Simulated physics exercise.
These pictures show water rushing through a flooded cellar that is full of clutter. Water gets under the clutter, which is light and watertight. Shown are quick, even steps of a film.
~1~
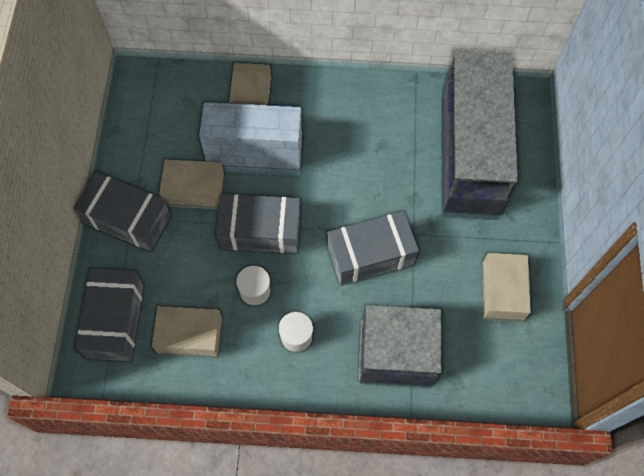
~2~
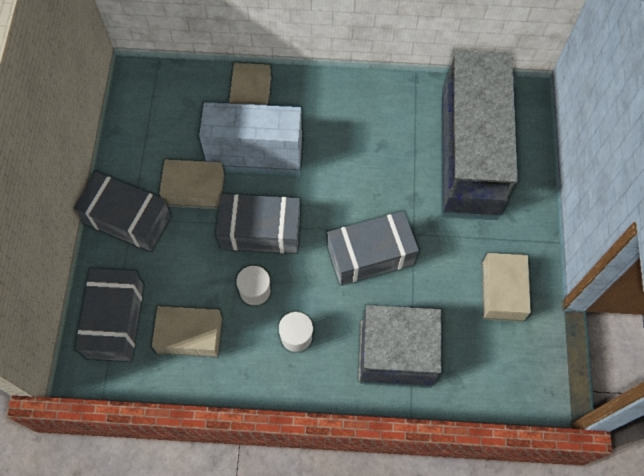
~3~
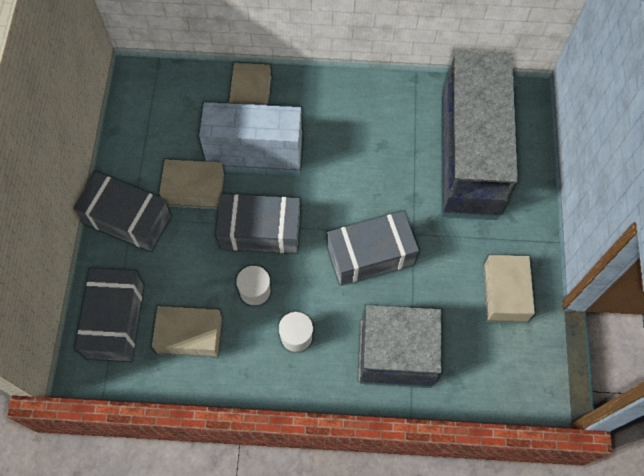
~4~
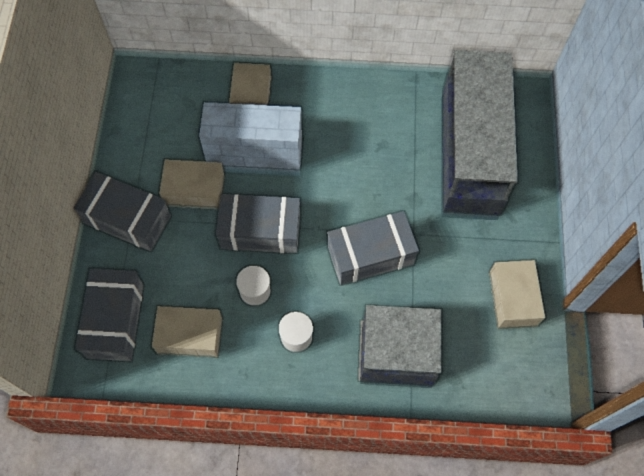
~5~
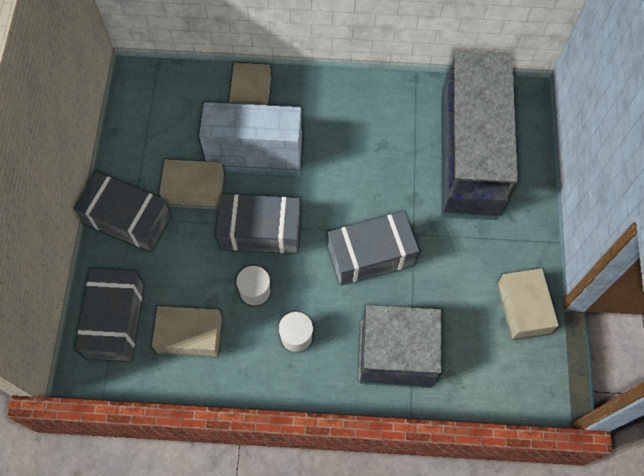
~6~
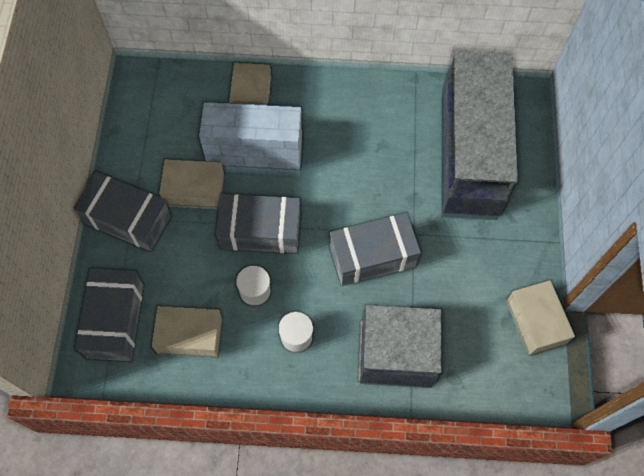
We see a walled space with a teal floor, scattered with boxes, dark white-striped trunks and white cylinders; the brown panel at right gives way to an opening, then a tan crate slides down and right, turning slightly.
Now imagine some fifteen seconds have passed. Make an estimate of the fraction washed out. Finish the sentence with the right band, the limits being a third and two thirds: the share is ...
The share is under a third.
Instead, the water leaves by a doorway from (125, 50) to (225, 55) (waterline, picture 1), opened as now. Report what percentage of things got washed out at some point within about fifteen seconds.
By my count, 30 percent.
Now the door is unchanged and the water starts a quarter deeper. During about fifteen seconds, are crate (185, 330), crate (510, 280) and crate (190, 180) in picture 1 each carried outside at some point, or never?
Sequence: Not removed / removed / not removed.
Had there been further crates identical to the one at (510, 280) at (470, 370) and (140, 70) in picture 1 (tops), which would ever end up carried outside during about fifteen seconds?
Taking them in turn: Flushed away, then held back.
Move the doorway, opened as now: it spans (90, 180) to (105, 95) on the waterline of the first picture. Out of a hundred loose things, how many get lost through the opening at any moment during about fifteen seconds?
It should be close to 40 per cent.
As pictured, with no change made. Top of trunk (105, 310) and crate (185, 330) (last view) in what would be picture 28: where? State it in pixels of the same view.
About (141, 319) and (267, 346).
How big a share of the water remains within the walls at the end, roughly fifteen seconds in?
By my count, 64 per cent.
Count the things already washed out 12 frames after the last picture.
I make it 1.
A moment on, 1 of 10 are out; 9 afloat.
Next, 1 of 10 are out; 9 afloat.
Later, 2 of 10 are out; 8 afloat.
In the end, 2 of 10 are out; 8 afloat.
